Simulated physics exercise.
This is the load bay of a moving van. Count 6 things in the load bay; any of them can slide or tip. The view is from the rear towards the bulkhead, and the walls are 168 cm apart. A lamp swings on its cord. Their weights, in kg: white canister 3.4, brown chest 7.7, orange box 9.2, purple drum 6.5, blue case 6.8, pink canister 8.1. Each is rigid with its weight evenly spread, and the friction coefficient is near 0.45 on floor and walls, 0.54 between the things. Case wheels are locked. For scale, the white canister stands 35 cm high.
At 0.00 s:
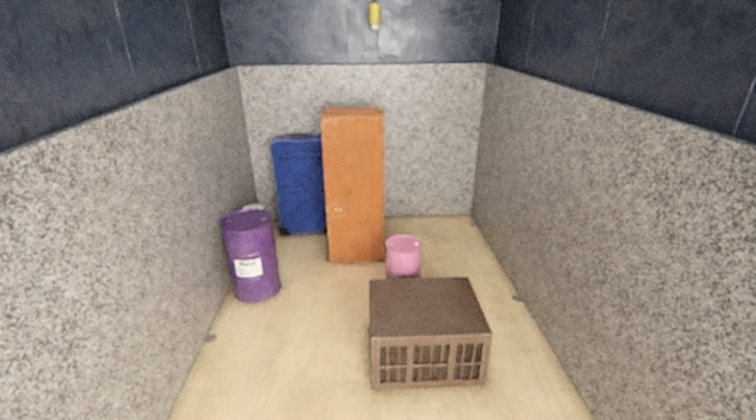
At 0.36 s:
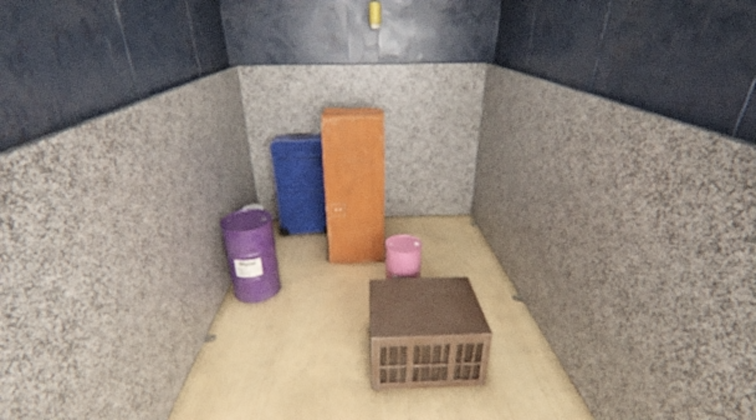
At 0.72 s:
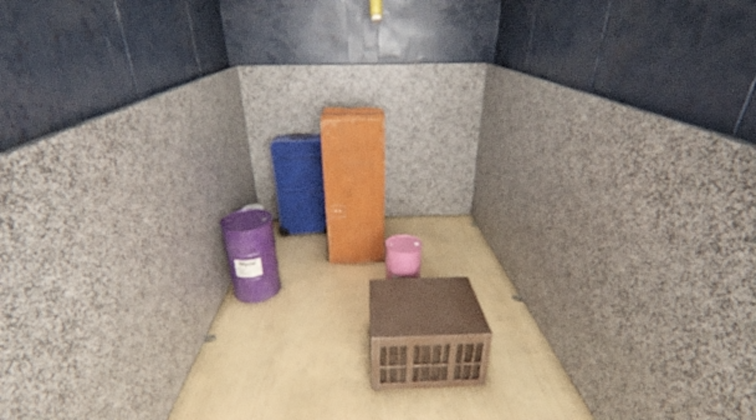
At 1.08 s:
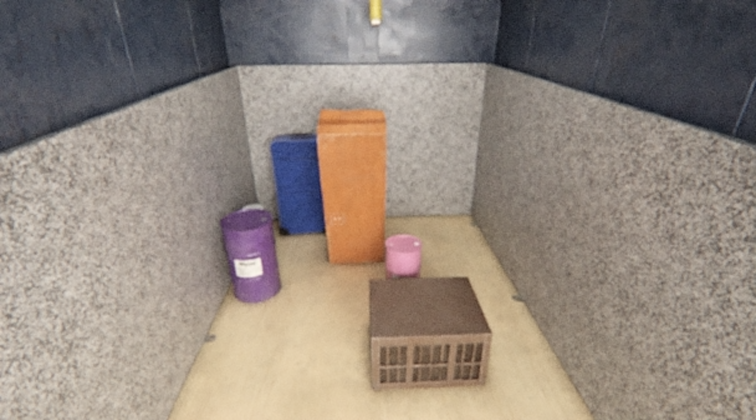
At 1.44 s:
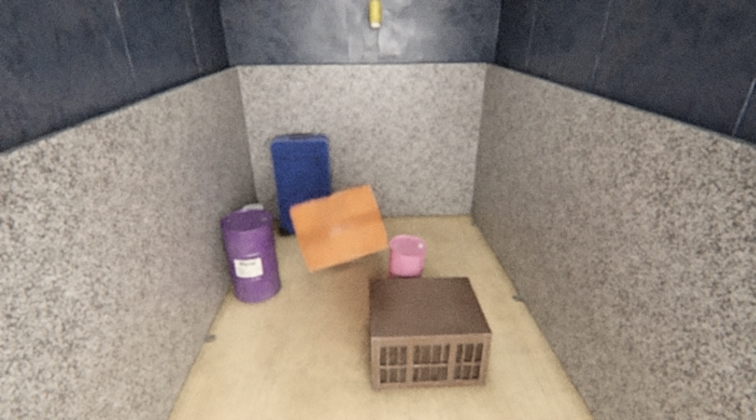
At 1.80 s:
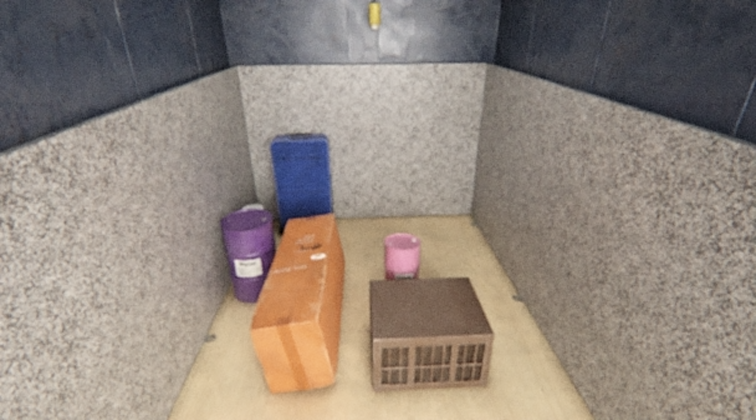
The clip shows a van's load bay holding a purple drum, blue case, pink canister, brown chest and tall orange box; the orange box tilts toward the viewer, topples forward and lies on the floor beside the chest.
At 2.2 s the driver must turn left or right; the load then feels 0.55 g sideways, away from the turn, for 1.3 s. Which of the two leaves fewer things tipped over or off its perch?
The load fares better going right.
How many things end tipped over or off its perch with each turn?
Turning left 3, turning right 2.
Turning left. At 2.80 s, load feels 0.55 g right; white canister 47° off upright near (280, 233); brown chest moved 7 cm near (440, 330); orange box on its side.
After 3.10 s, load feels 0.55 g right; white canister on its side near (332, 244); brown chest moved 24 cm near (475, 328); orange box on its side.
After 3.40 s, load feels 0.22 g right; white canister on its side near (387, 243); brown chest moved 38 cm near (506, 327); orange box on its side.
In the end (4.0 s), toppled in the load bay, white canister, orange box and pink canister; not toppled but over 15 cm from the start, brown chest, purple drum and blue case. In the last view, white canister near (414, 242), brown chest near (506, 327).
Turning right instead, orange box and pink canister tipped over or off its perch, 2 of 6 in all.
